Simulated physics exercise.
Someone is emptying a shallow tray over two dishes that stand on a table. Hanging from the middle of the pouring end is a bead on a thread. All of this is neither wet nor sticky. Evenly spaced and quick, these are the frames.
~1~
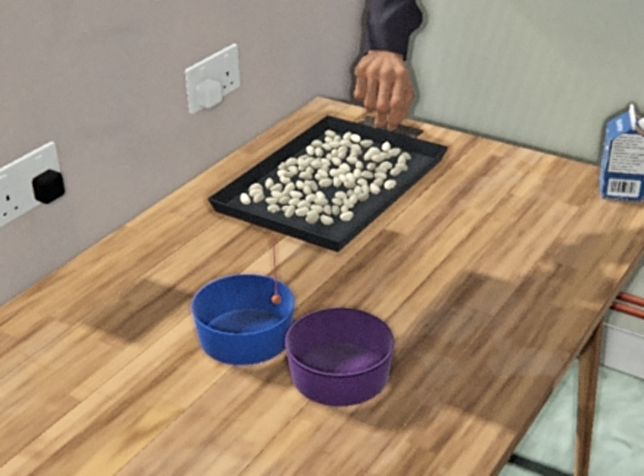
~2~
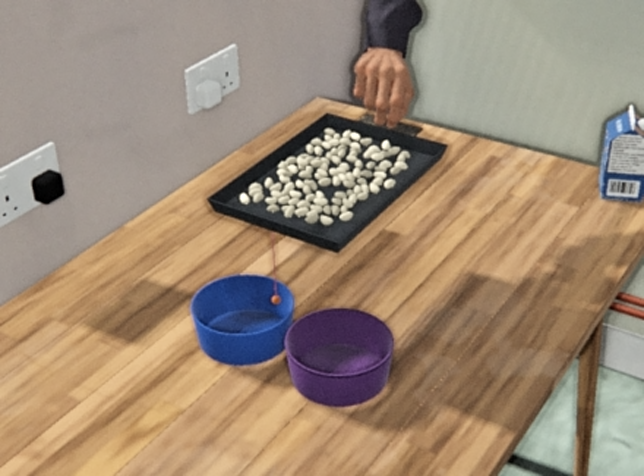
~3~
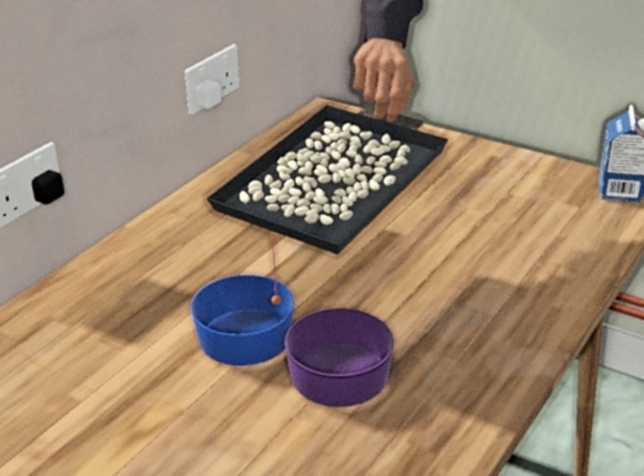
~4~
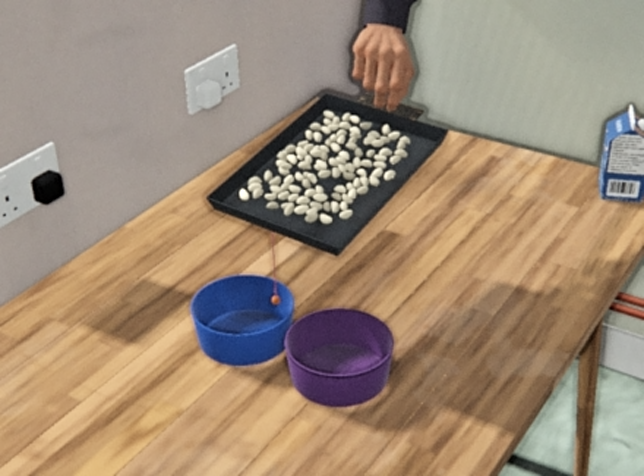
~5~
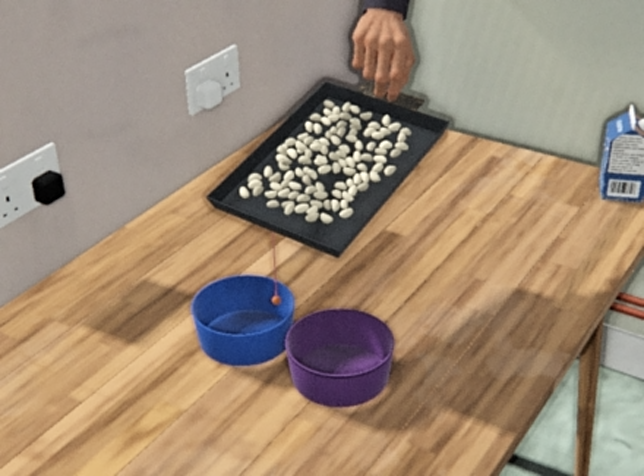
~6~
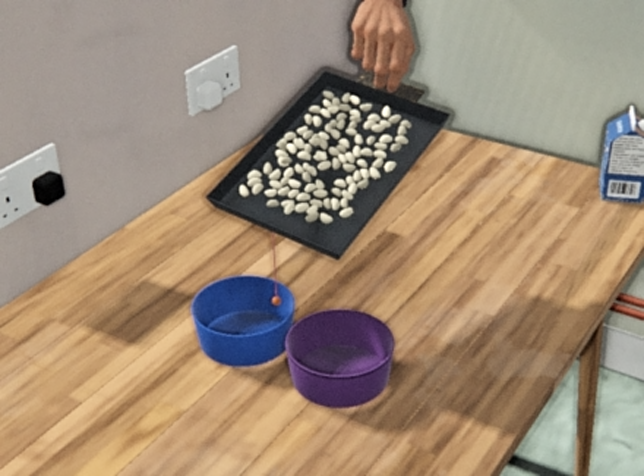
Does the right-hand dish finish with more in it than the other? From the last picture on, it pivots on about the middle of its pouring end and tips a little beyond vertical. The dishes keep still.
Yes.
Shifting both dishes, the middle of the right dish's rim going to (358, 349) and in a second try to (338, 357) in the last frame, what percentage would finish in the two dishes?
First case around 80 %, second case around 90 %.
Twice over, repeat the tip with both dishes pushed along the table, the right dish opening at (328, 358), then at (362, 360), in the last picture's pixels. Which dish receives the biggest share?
With the dishes at the first place it's the right-side dish, and at the second it's the right-side dish.
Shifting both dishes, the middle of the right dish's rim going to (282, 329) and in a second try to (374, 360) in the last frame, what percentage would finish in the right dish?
Roughly 60 % and 40 %.
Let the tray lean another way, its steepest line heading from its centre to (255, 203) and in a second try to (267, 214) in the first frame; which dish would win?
Try 1: The left-side dish; try 2: The left-side dish.
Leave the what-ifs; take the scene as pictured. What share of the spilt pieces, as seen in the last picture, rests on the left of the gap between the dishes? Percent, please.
Roughly 60 percent.
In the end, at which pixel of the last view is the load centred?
Once nothing moves, the middle sits near (330, 378).
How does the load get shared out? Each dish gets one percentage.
Left dish around 0, right dish around 90, both in a hundred.
Just after the last frame, tray tipped steeply; almost all on the tray; just a few in the air.
A moment on, tray tipped past a quarter turn; about a tenth on the tray; roughly two thirds in the right dish; just a few in the left dish; about a tenth outside both; roughly a quarter in the air.
Further on, tray tipped past a quarter turn; the larger part in the right dish; just a few in the left dish; about a tenth outside both.
When it is over, tray tipped past a quarter turn; the larger part in the right dish; just a few in the left dish; about a tenth outside both.
